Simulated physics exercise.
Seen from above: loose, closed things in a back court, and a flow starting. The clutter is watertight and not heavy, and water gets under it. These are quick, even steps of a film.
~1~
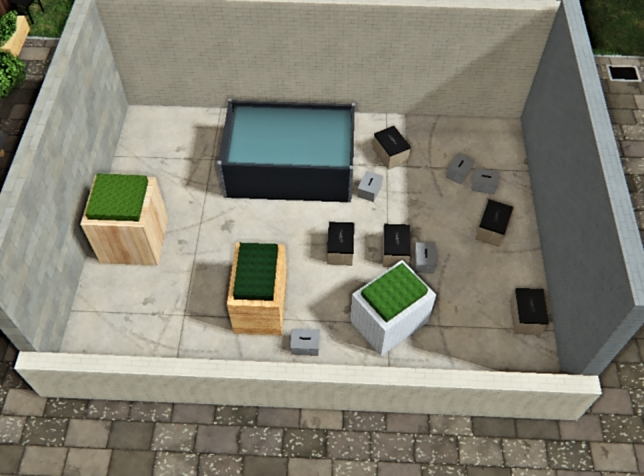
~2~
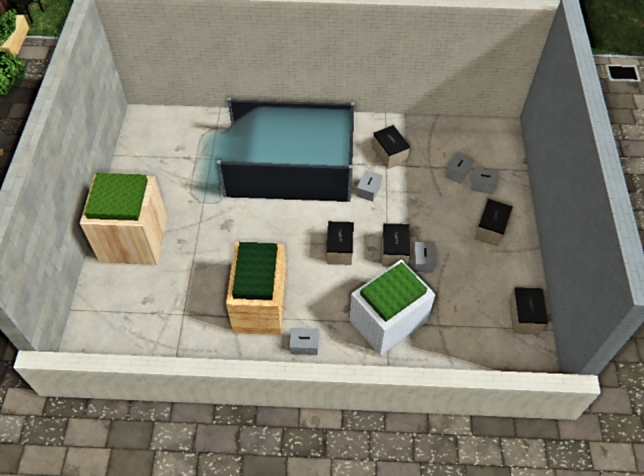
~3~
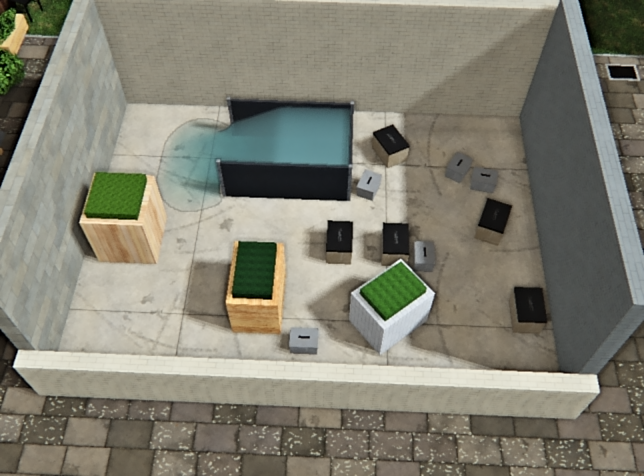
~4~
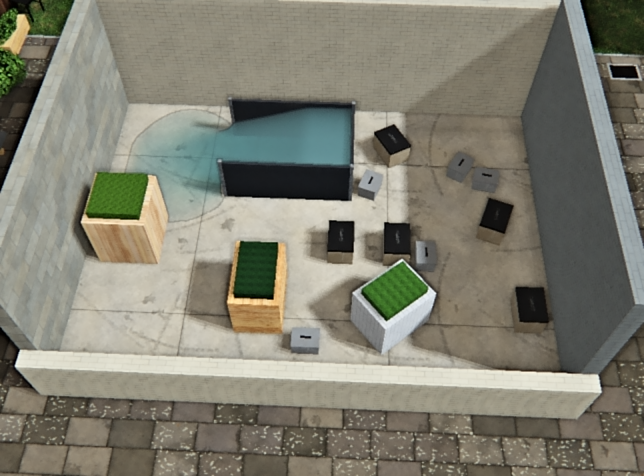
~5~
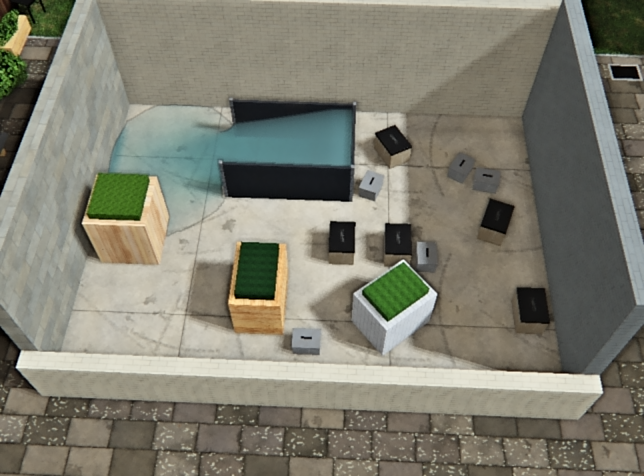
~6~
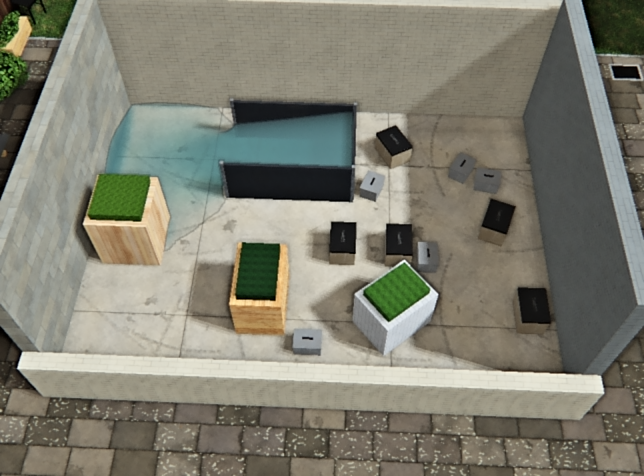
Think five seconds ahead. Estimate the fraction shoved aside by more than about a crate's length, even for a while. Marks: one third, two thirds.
That comes to under a third.
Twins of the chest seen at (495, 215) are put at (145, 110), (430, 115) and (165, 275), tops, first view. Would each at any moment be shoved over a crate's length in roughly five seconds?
In that order: That far or more, moved that far, that far or more.
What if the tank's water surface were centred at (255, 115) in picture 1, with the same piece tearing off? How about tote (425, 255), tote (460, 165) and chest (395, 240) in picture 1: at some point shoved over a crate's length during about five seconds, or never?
In turn: No, less than that, never so far.
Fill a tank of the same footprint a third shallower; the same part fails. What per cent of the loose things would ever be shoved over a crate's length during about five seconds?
Roughly 0 per cent.
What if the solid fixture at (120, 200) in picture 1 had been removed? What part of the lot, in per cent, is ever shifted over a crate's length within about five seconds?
Near 10 in a hundred.
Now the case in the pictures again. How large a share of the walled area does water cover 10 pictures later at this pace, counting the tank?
I make it 30 per cent.
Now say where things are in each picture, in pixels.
The first frame shows a tote at (371, 182), on the bottom; a tote at (305, 339) rests on the ground; 0 of 10 have shifted.
The second frame shows a tote at (370, 181), on the bottom; a tote at (305, 338), on the bottom; 0 of 10 have shifted.
The third frame shows a tote at (369, 181), on the bottom; a tote at (304, 337), on the bottom; 0 of 10 have shifted.
The fourth frame shows a tote at (371, 181), on the bottom; a tote at (305, 337), on the bottom; 0 of 10 have shifted.
The fifth frame shows a tote at (372, 181), on the bottom; a tote at (306, 338), on the bottom; 0 of 10 have shifted.
The sixth frame shows a tote at (373, 182), on the bottom; a tote at (308, 339) rests on the ground; 0 of 10 have shifted.
A moment on, 0 of 10 are well off their spots; 0 afloat.
Next, 0 of 10 are well off their spots; 0 afloat.
Later, 0 of 10 are well off their spots; 0 afloat.
In the end, 2 of 10 are well off their spots, and 2 have been at some point; 0 afloat.
